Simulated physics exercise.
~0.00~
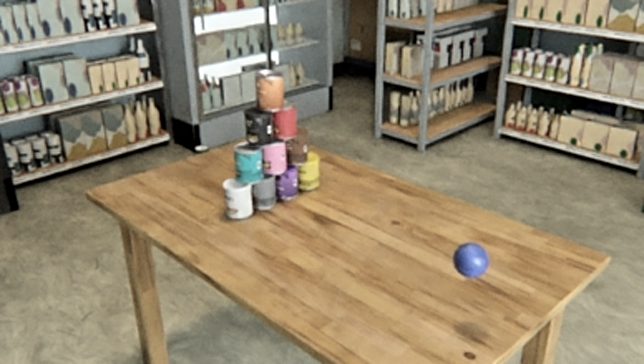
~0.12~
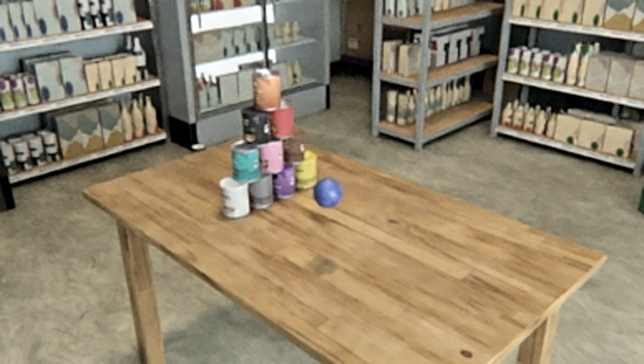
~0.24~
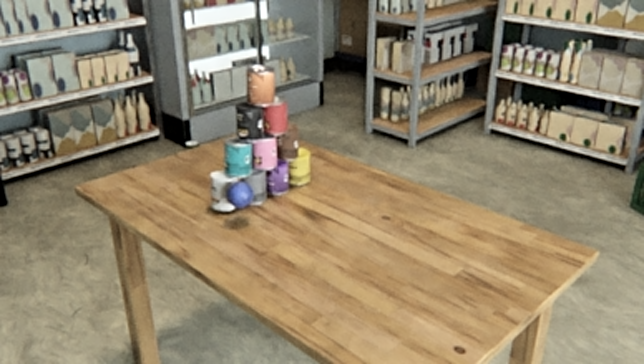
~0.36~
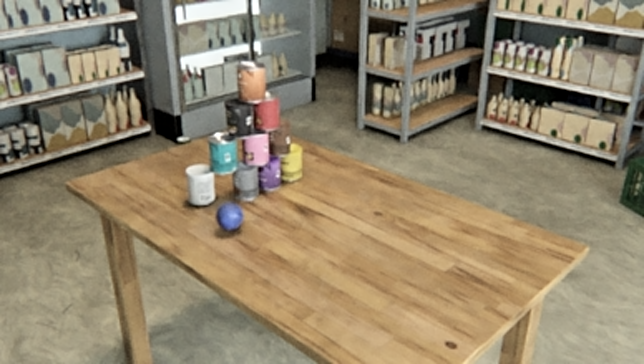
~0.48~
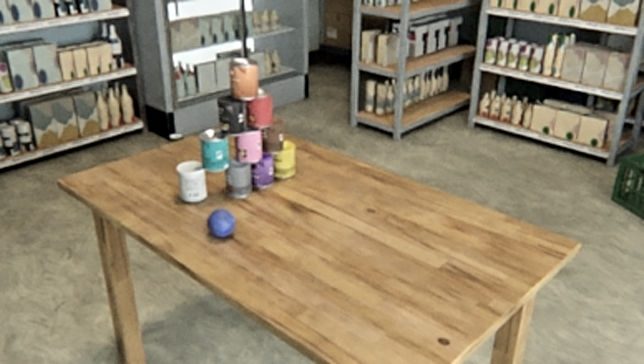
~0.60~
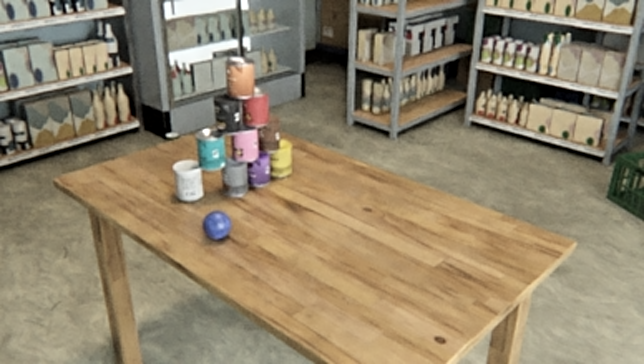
A blue ball flies left across the table, knocks the white tin slightly aside, and the stack stays up.
